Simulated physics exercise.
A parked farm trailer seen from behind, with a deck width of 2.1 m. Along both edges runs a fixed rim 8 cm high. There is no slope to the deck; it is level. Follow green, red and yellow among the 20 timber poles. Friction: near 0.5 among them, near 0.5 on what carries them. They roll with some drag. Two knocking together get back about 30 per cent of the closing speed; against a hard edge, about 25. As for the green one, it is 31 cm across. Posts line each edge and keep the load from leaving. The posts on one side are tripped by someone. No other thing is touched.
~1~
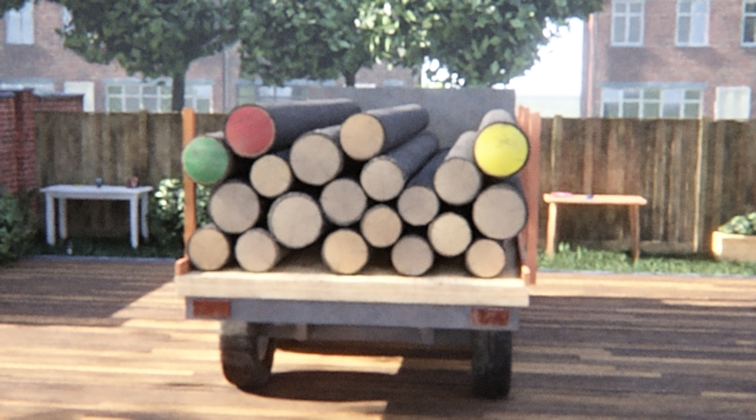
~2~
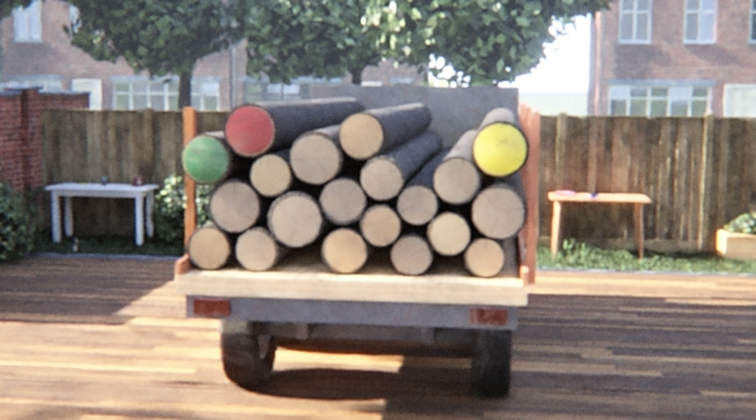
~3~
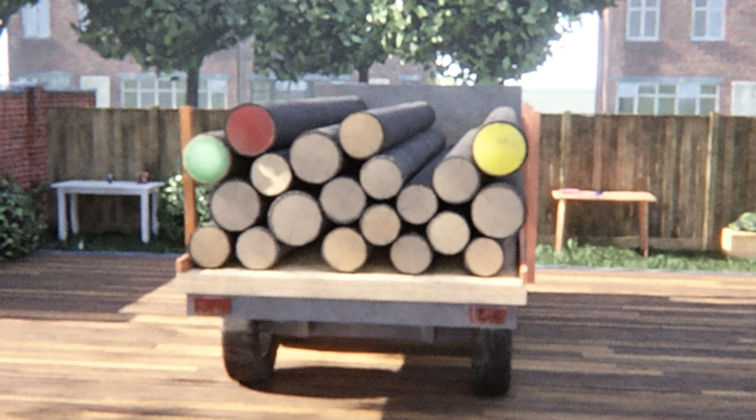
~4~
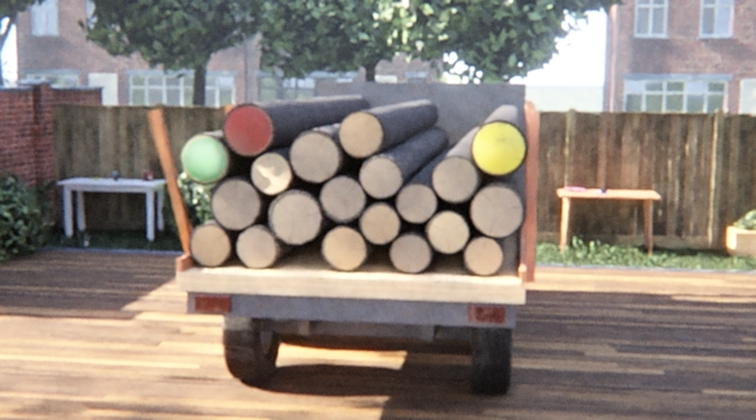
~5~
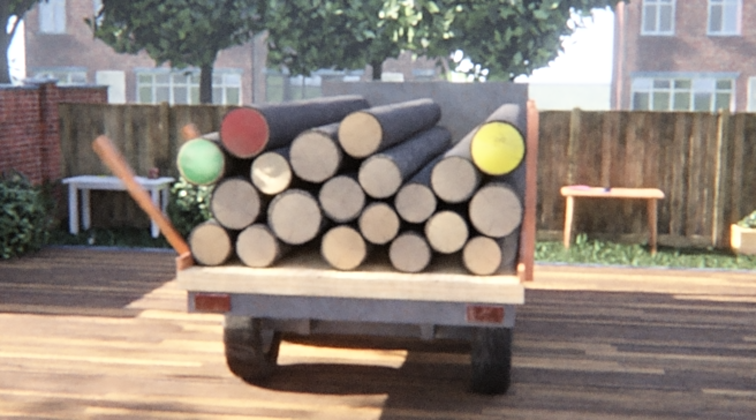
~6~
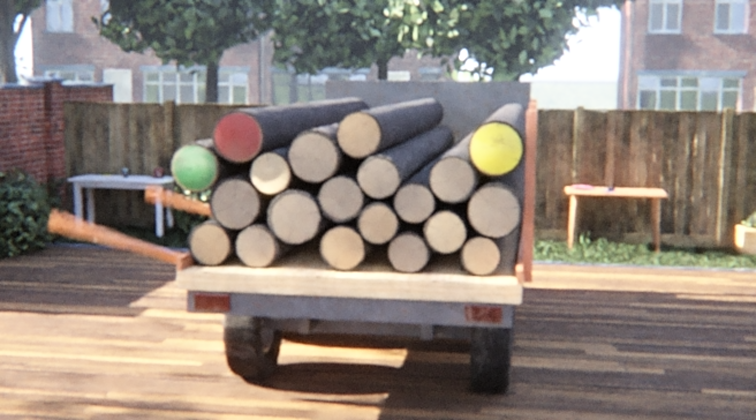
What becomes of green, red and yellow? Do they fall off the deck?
Note: Green comes off. Red comes off. Yellow is not lost.
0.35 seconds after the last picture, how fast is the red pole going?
Close to 1.5 m/s at that moment.
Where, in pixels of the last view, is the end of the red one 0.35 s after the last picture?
Roughly at (189, 170) in the last picture.
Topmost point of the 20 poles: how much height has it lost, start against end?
It sits roughly 5 cm lower at the end.
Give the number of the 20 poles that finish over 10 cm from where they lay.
The tally comes to 2.
Then, 0.3 s past the sixth picture, green is dropping off the left side; red is up on others, 5 cm from the left edge, rolling left; yellow is up on others, 15 cm from the right edge; 1 off so far.
Then, 0.5 s past the sixth picture, green is dropping off the left side; red is dropping off the left side; as before, yellow; 2 off so far.
Finally (2.2 s after the last picture), green is down on the left; red is on the ground to the left; yellow is up on others, 15 cm from the right edge; 2 off so far.
